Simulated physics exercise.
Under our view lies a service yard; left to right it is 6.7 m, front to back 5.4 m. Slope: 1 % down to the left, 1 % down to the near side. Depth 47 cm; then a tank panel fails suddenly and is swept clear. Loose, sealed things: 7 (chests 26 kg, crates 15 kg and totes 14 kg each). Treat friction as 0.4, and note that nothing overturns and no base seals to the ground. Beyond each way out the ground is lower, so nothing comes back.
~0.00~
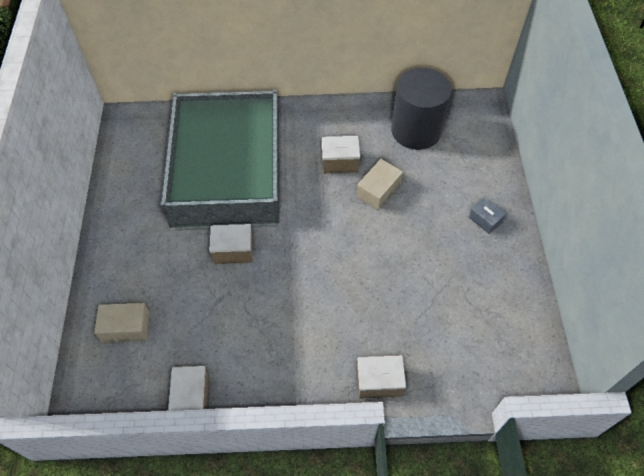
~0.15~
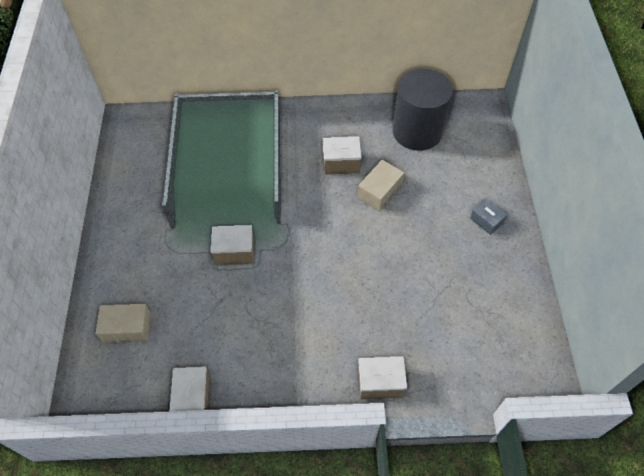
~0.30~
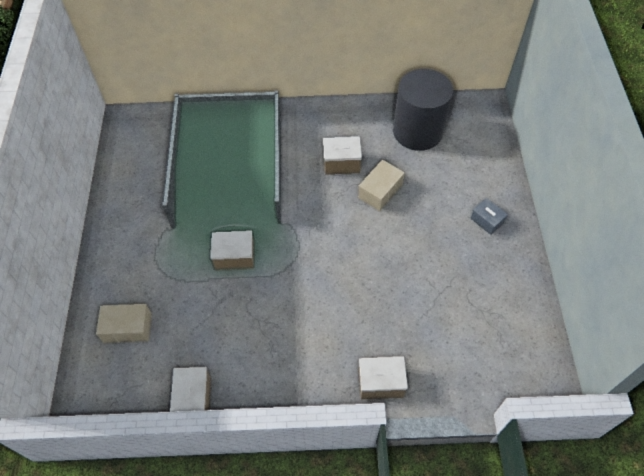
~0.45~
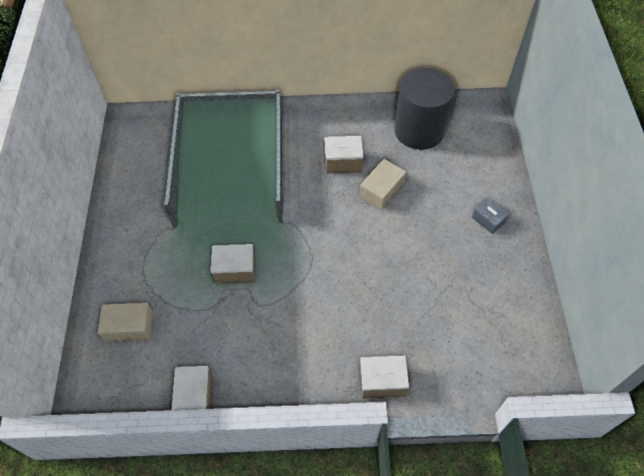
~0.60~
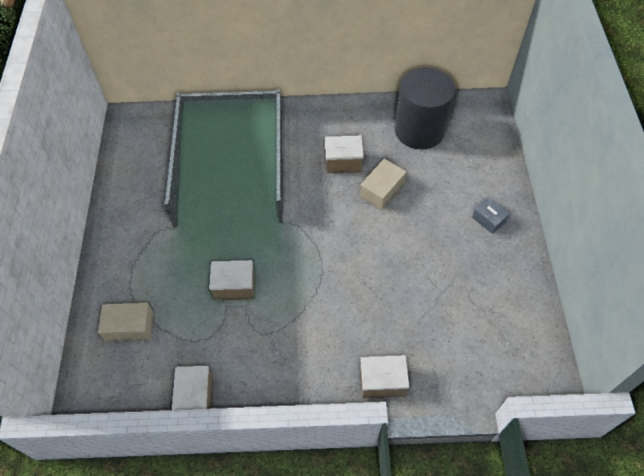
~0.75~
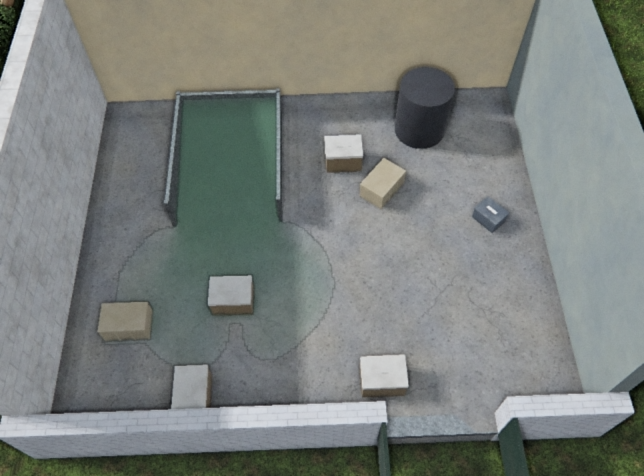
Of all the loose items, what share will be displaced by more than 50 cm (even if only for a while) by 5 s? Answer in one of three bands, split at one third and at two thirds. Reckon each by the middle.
One to two thirds.
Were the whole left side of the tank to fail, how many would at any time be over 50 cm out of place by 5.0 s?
Count: 2.
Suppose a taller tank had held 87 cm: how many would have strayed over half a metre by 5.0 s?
4.
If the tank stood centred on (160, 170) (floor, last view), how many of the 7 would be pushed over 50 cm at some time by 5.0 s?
Then 3 of them would.
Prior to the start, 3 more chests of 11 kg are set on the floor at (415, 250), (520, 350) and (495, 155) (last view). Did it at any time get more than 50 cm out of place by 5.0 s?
In that order: Under, less, short of it.
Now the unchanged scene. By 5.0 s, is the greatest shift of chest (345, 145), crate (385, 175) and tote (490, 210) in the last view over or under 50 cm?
Taking them in turn, the answers are smaller, smaller and smaller.
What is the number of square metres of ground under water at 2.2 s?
Wet area: Approx. 16 m2.
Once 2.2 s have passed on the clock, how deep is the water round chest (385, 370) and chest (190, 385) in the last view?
Close to 9 and 12 centimetres.
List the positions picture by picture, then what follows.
In the first frame, a chest at (231, 237), on the bottom; a chest at (341, 147), on the bottom; water covers 3.0 m2; 0 of 7 have shifted.
In the second frame, a chest at (232, 238), on the bottom; a chest at (342, 147), on the bottom; water covers 3.7 m2; 0 of 7 have shifted.
In the third frame, a chest at (232, 244) rests on the ground, 9 cm from its start; a chest at (343, 147), on the bottom; 4.3 m2 under water; 1 of 7 have shifted.
In the fourth frame, a chest at (232, 257), on the bottom, 32 cm from its start; a chest at (344, 147) rests on the ground; 5.3 m2 under water; 1 of 7 have shifted.
In the fifth frame, a chest at (231, 274), on the bottom, 57 cm from its start; a chest at (344, 146), on the bottom; water covers 6.5 m2; 1 of 7 have shifted.
In the sixth frame, a chest at (230, 289) rests on the ground, 82 cm from its start; a chest at (344, 146) rests on the ground; water covers 7.7 m2; 1 of 7 have shifted.
After 1.1 s 1 of 7 are over 50 cm from their spots; 0 afloat.
After 2.2 s 2 of 7 are over 50 cm from their spots; 1 afloat.
After 3.5 s 2 of 7 are over 50 cm from their spots; 3 afloat.
After 5.0 s 4 of 7 are over 50 cm from their spots, and 4 have been at some point; 0 afloat.
